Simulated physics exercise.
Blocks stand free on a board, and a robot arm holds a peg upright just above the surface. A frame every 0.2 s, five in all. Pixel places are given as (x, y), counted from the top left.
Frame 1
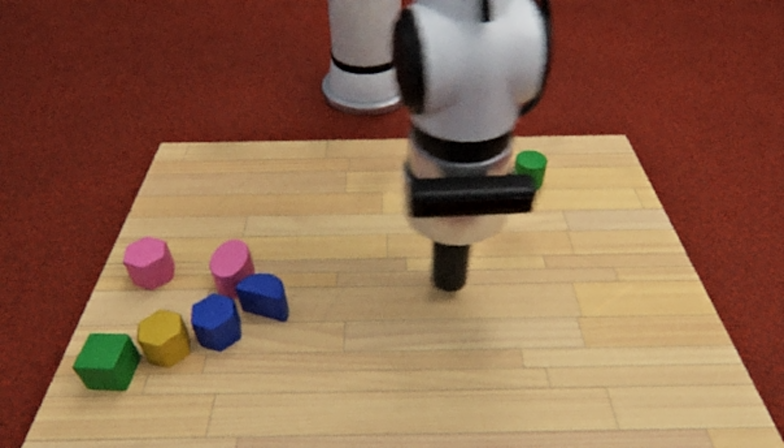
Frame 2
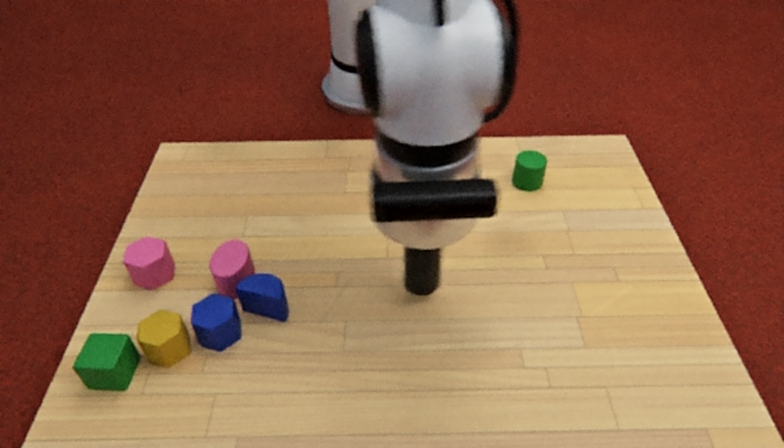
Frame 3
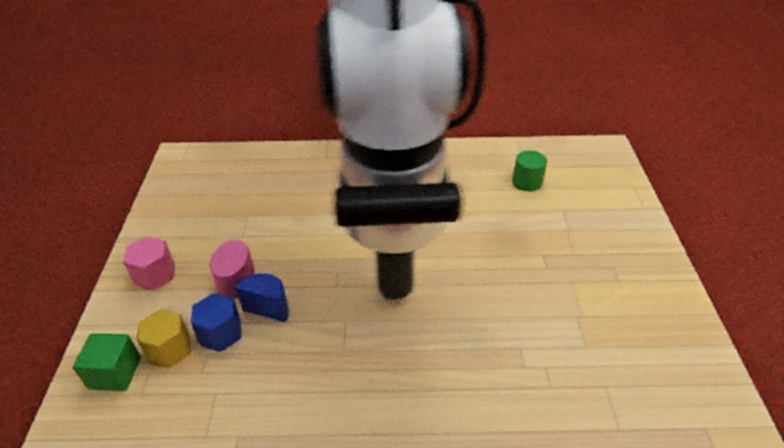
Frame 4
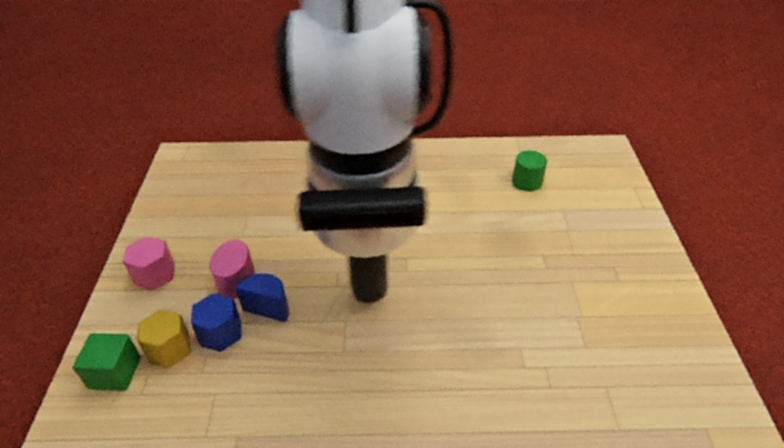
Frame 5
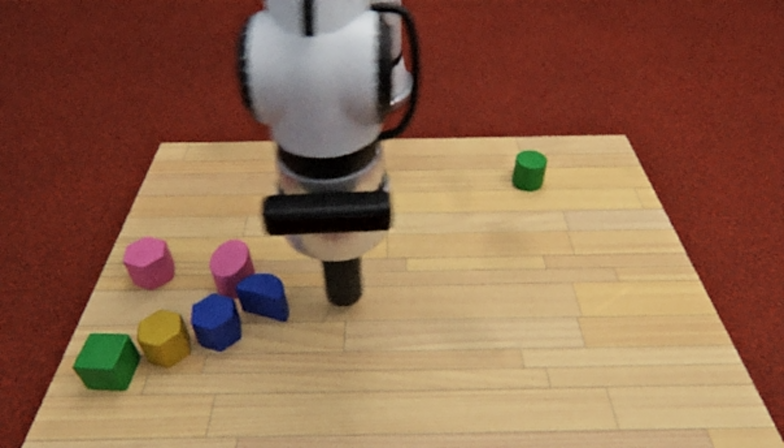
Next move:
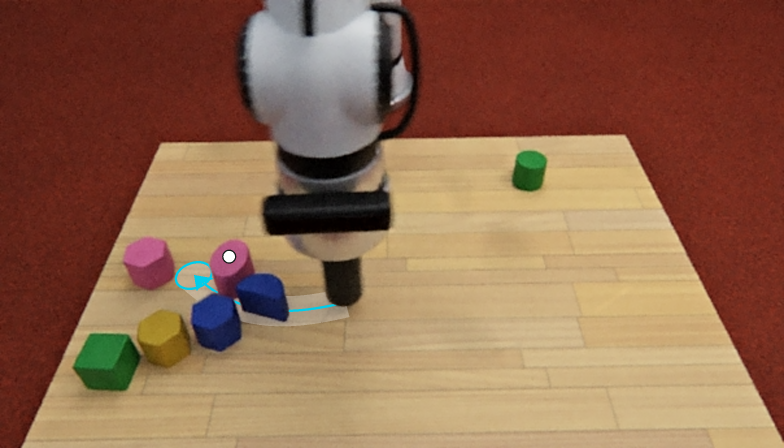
A light wooden board lies on a red floor, seen from above and in front by a still camera. Green, yellow and blue blocks and two pink ones cluster at the left, a small green cylinder sits near the back right, and a white and black robot arm holds a dark upright peg. The arm carries the peg steadily leftward across the board toward the cluster, while the blocks stay still.
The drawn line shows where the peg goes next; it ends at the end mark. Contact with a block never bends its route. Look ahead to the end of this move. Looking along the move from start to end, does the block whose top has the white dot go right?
Yes, that is what happens.
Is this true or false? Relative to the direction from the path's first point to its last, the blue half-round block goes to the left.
That statement is accurate.
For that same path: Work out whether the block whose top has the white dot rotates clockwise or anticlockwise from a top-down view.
From above, it looks like the block whose top has the white dot goes clockwise.
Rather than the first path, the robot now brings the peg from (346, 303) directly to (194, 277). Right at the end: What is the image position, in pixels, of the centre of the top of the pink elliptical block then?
My estimate: (173, 232).
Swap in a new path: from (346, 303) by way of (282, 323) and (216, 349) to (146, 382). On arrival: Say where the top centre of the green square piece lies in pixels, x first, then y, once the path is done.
It ends at (72, 353).
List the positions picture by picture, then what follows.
The first picture shows tip of the peg at (449, 278), middles of tops, pink six-sided block at (144, 251), blue six-sided block at (212, 310), pink elliptical block at (229, 257), blue half-round block at (263, 284).
The second picture shows peg at (422, 282), nothing pushed.
The third picture shows peg at (395, 285), nothing pushed.
The fourth picture shows peg at (370, 289), nothing pushed.
The fifth picture shows peg at (344, 292), pink six-sided block at (144, 251), blue six-sided block at (212, 310), pink elliptical block at (229, 257), blue half-round block at (263, 284).
The line goes from (346, 303) through (287, 311) and (232, 301) to (194, 275); the dot is on the pink elliptical block.
On the path given first. One third of the way, peg at (282, 301); blue half-round block at (240, 284), turned 15° clockwise.
Two thirds of the way, peg at (227, 290); blue six-sided block at (202, 315); pink elliptical block at (220, 249), turned 40° clockwise; blue half-round block at (183, 283).
At the end, peg at (190, 265); pink six-sided block unmoved; blue six-sided block at (202, 315); pink elliptical block at (209, 228), turned 120° clockwise; blue half-round block at (164, 282), turned 20° anticlockwise.
